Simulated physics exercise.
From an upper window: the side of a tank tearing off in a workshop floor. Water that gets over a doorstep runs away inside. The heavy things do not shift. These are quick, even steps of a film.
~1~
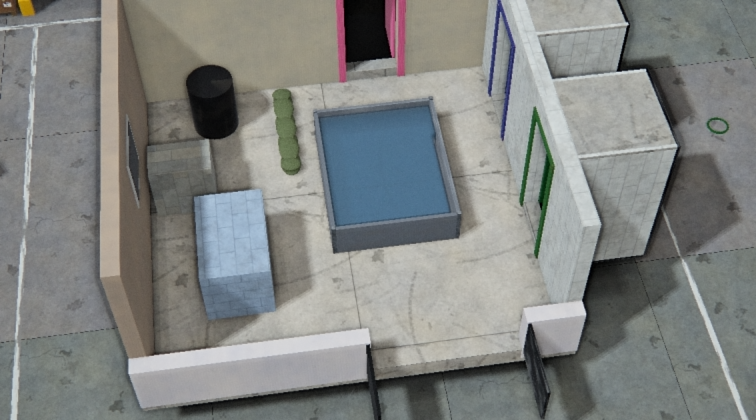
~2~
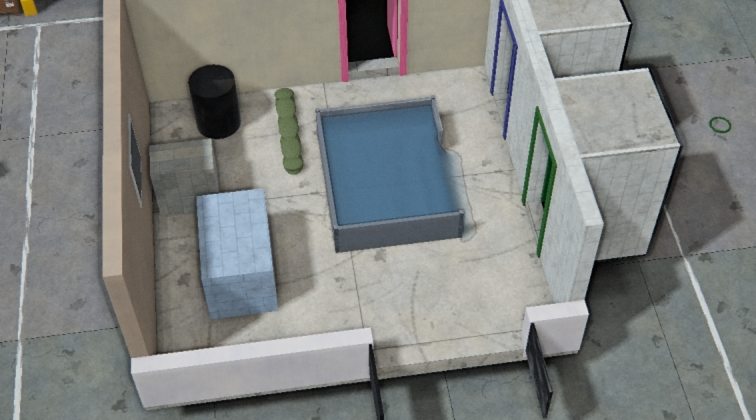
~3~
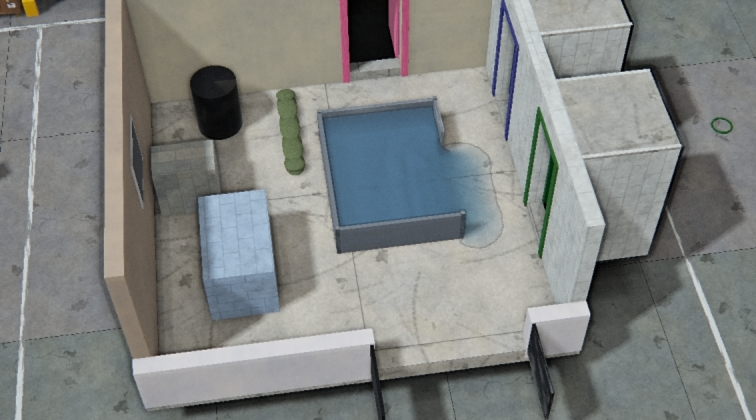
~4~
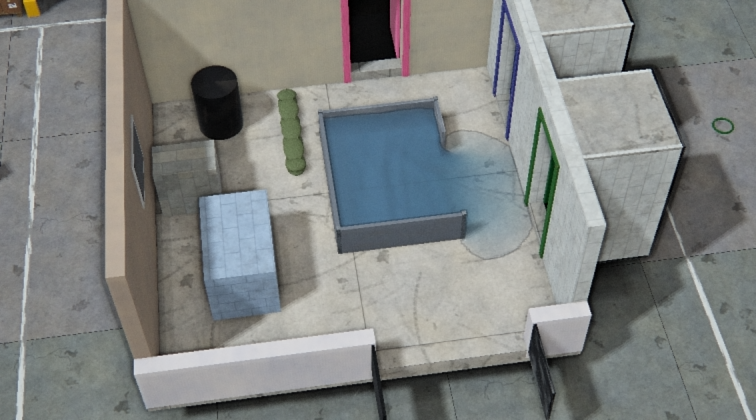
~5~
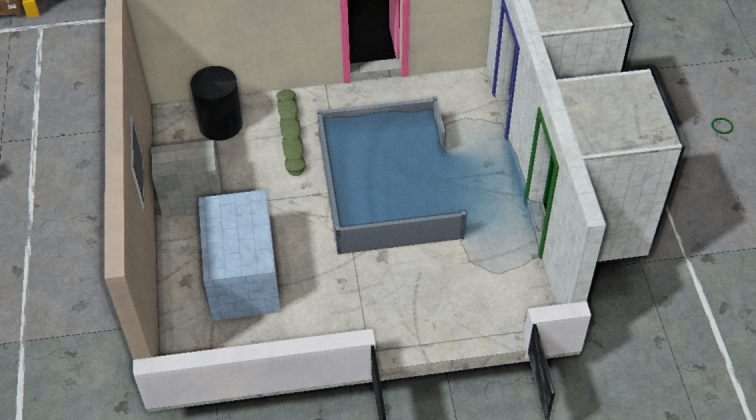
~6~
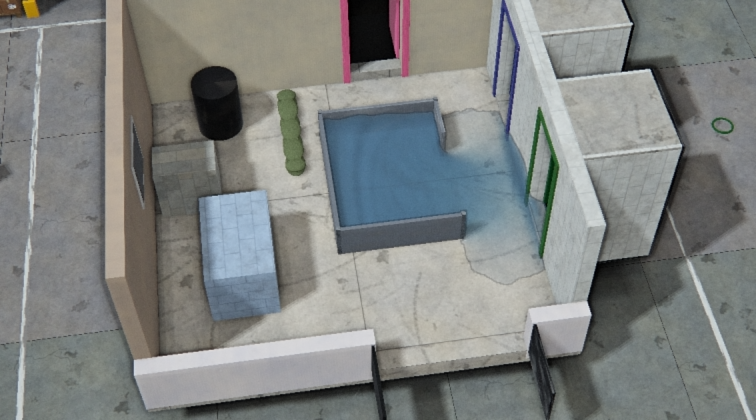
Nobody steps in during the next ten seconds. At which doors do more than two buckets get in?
One by one: The green door floods; the pink door holds within the limit; the blue door floods.
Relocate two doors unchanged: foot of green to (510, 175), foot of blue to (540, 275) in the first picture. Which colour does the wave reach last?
The pink one.
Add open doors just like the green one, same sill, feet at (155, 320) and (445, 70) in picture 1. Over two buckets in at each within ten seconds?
In that order: Lets less in, passes that mark.
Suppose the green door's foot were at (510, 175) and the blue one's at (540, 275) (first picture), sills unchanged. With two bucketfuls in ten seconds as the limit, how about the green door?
In short: Green takes more.
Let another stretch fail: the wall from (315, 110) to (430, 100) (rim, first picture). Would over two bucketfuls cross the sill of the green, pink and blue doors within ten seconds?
Then: The green one lets less in, the pink one floods, the blue one floods.
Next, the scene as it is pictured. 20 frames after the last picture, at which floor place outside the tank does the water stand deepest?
Close to (556, 321).
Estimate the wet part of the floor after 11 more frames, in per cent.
About 25 per cent.
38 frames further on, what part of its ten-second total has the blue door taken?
Near 80 in a hundred.
A moment on, water covers 15 % of the floor; the green door over two buckets in, the pink door not reached, the blue door under two buckets in.
Next, water covers 25 % of the floor; the green door far over two buckets in, the pink door wet at the sill, nothing in, the blue door under two buckets in.
Then, water covers 45 % of the floor; the green door far over two buckets in, the pink door wet at the sill, nothing in, the blue door over two buckets in.
Later, water covers 70 % of the floor; the green door far over two buckets in, the pink door wet at the sill, nothing in, the blue door over two buckets in.
In the end, water covers 95 % of the floor; the green door far over two buckets in, the pink door wet at the sill, nothing in, the blue door over two buckets in.
